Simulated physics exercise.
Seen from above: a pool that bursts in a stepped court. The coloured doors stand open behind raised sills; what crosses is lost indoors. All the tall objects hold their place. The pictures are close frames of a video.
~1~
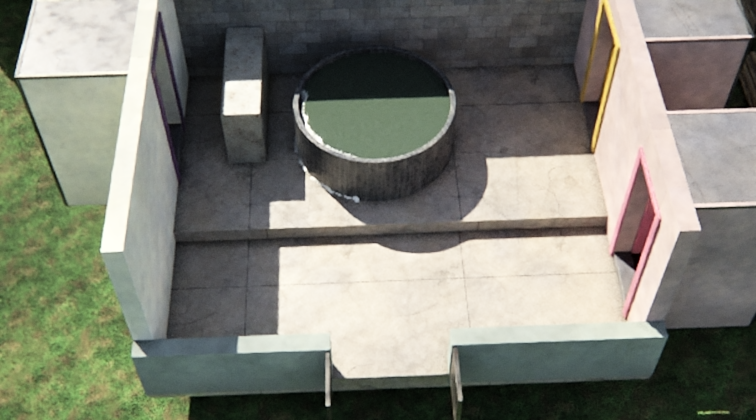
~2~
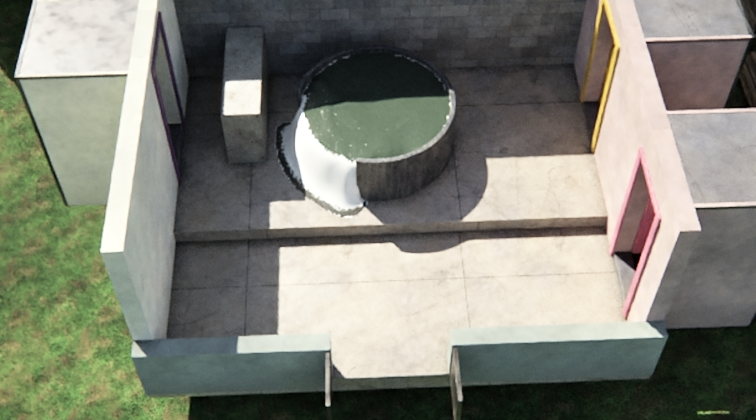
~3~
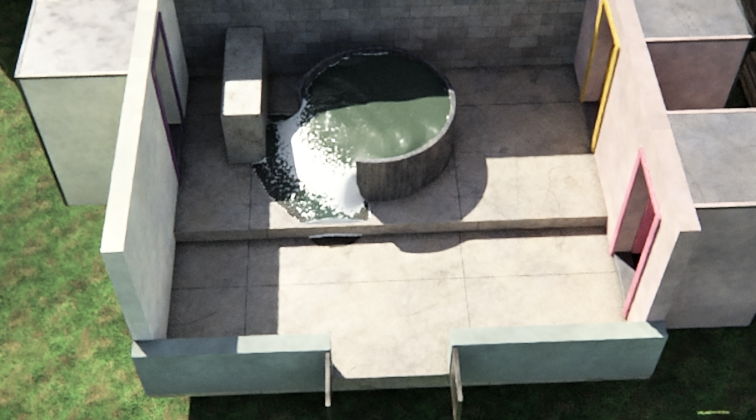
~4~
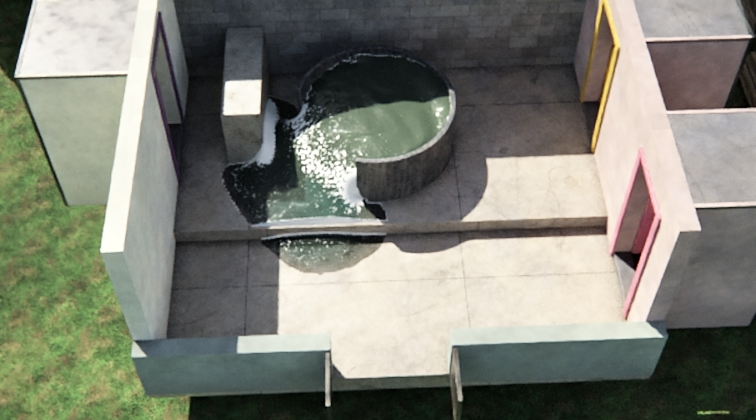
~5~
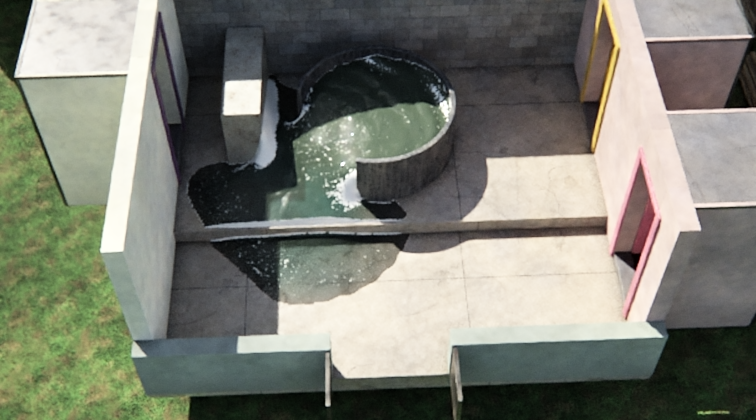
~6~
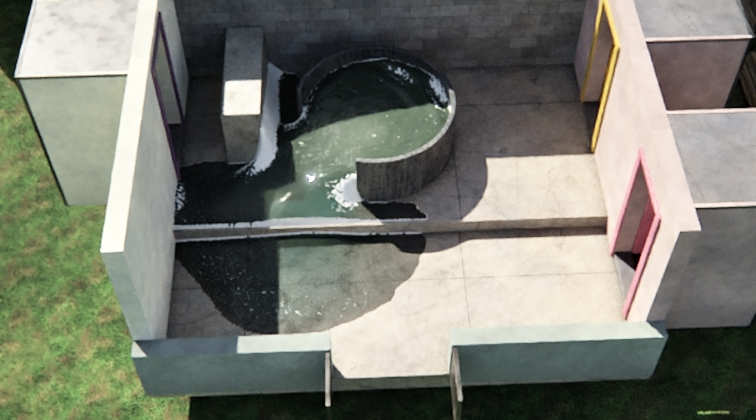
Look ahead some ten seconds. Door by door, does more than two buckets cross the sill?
In the end: The yellow door holds within the limit; the pink door floods; the purple door holds within the limit.
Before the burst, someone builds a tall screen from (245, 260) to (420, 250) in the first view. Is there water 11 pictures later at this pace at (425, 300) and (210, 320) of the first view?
In turn: Free of water, under water.
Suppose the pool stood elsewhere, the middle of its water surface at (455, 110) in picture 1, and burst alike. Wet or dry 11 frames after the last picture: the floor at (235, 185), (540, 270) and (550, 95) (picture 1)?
In turn: Wet, dry, free of water.
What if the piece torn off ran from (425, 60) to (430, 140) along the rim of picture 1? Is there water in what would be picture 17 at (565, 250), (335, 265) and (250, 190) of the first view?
One after the other: Flooded, no water, dry.
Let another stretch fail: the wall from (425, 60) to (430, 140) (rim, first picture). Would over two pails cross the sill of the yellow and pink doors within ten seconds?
Then: The yellow door is over; the pink door passes that mark.
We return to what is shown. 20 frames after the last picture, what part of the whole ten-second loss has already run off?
About 15 per cent.
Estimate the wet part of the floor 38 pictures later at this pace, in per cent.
Close to 90 %.
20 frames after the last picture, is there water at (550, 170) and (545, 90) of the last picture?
One after the other: Free of water, wet.
A moment on, water covers 40 % of the floor; the yellow door not reached, the pink door not reached, the purple door wet at the sill, nothing in.
Next, water covers 45 % of the floor; the yellow door not reached, the pink door not reached, the purple door wet at the sill, nothing in.
Then, water covers 75 % of the floor; the yellow door wet at the sill, nothing in, the pink door not reached, the purple door wet at the sill, nothing in.
Later, water covers 90 % of the floor; the yellow door under two buckets in, the pink door over two buckets in, the purple door wet at the sill, nothing in.
In the end, water covers 95 % of the floor; the yellow door under two buckets in, the pink door far over two buckets in, the purple door under two buckets in.
